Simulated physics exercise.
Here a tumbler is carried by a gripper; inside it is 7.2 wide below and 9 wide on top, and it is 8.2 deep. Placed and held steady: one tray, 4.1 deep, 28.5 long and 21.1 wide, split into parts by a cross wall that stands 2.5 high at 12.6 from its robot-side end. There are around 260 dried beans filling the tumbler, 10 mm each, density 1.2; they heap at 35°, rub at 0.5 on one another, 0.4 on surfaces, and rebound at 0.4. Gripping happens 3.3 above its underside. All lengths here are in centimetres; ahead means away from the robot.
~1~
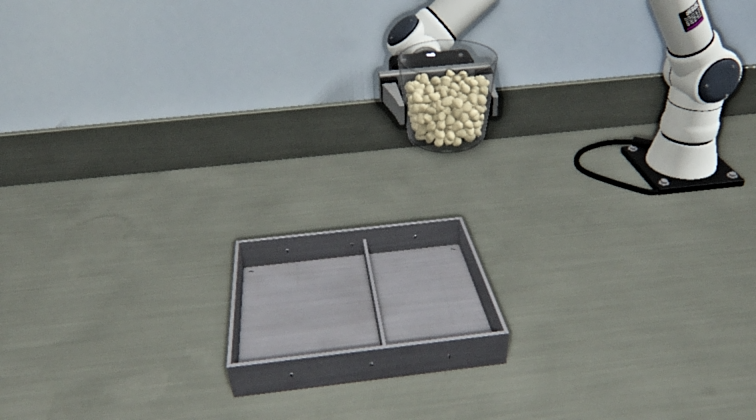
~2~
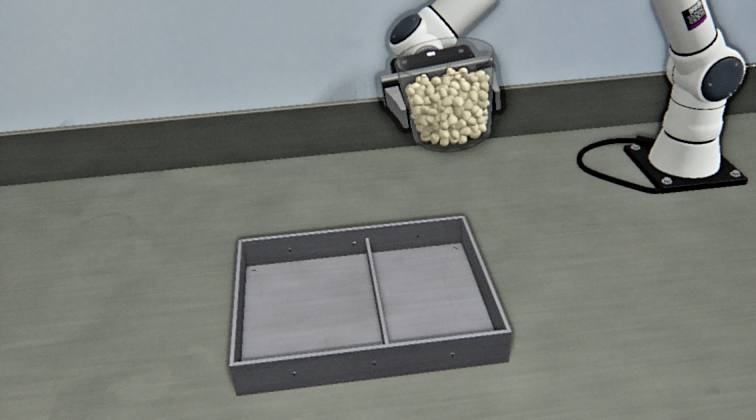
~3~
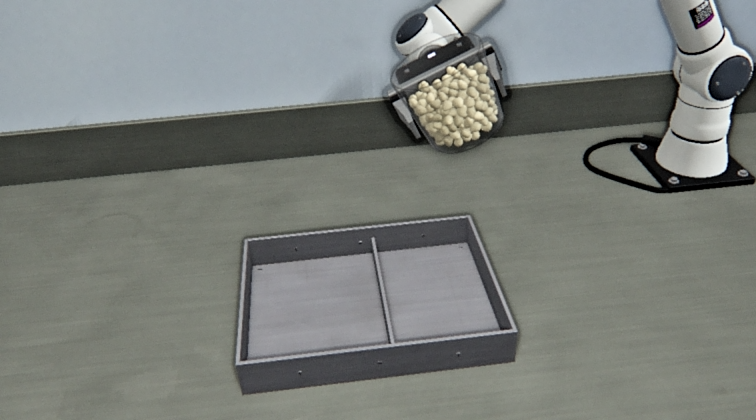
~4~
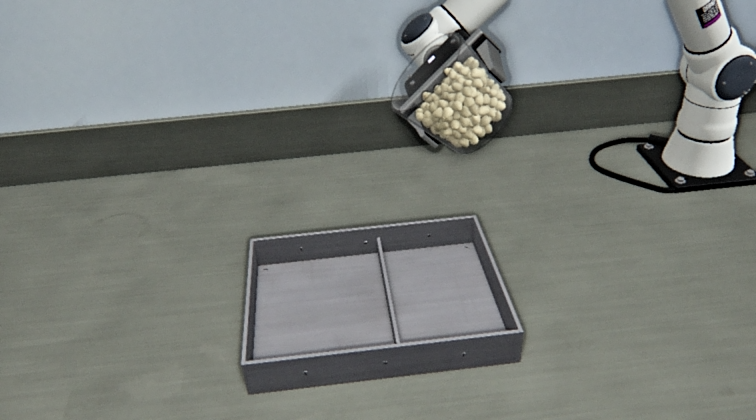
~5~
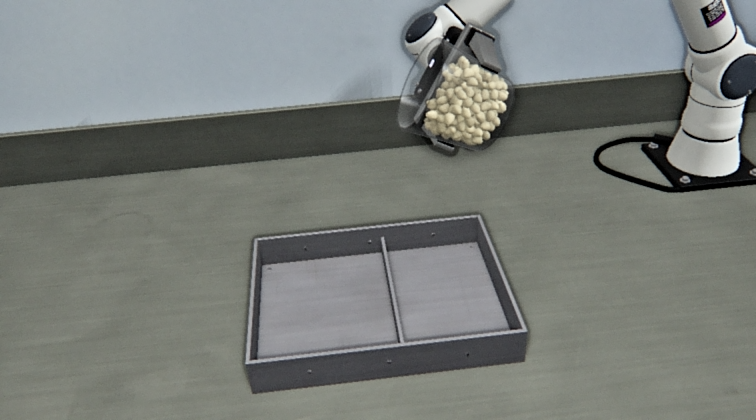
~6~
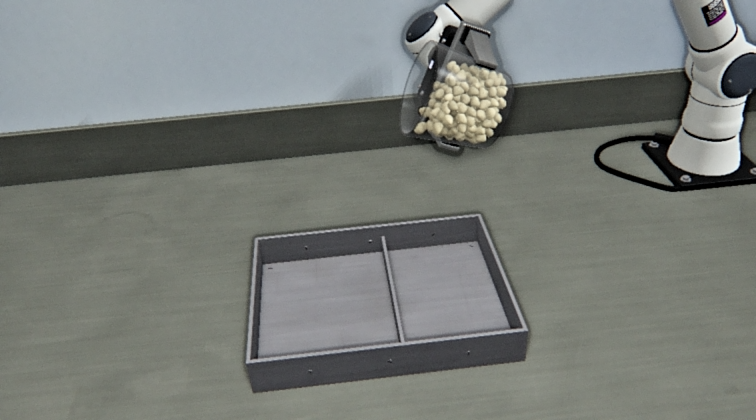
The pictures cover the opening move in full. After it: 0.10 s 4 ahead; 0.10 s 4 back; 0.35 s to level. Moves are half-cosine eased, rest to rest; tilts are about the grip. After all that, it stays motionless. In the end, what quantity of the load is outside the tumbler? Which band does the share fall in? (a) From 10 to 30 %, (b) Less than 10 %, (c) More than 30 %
(c) More than 30 %.
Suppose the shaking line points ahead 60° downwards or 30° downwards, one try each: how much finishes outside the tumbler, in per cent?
I'd say close to 5 percent for the first and close to 15 percent for the second.
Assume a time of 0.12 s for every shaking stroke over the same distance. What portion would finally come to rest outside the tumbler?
Then about 25 per cent.
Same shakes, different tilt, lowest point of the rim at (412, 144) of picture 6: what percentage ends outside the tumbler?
Some 85 per cent.
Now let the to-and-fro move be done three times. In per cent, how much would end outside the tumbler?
Expected share: About 60 %.
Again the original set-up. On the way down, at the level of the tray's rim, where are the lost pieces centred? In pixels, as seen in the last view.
Close to pixel (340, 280).
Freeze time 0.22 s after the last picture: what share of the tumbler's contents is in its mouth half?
Around 65 per cent of it.
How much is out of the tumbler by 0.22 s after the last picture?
I'd say some 25 percent.
Then, 0.22 s after the last picture, tilted 66° forward, highest piece 28 above the table; 194 in the tumbler, 61 in flight or on a rim.
Then, 0.44 s after the last picture, tilted 15° forward, highest piece 30 above the table; 159 in the tumbler, 83 in the far-side part, 8 in the robot-side part, 5 in flight or on a rim.
Then, 0.75 s after the last picture, level, highest piece 28 above the table; 159 in the tumbler, 85 in the far-side part, 8 in the robot-side part, 3 on the table or floor.
Then, 1.80 s after the last picture, level, highest piece 28 above the table; 159 in the tumbler, 85 in the far-side part, 8 in the robot-side part, 3 on the table or floor.
Final count, 159 in the tumbler, 85 in the far-side part, 8 in the robot-side part, 3 on the table or floor. That is 38 % outside the tumbler.
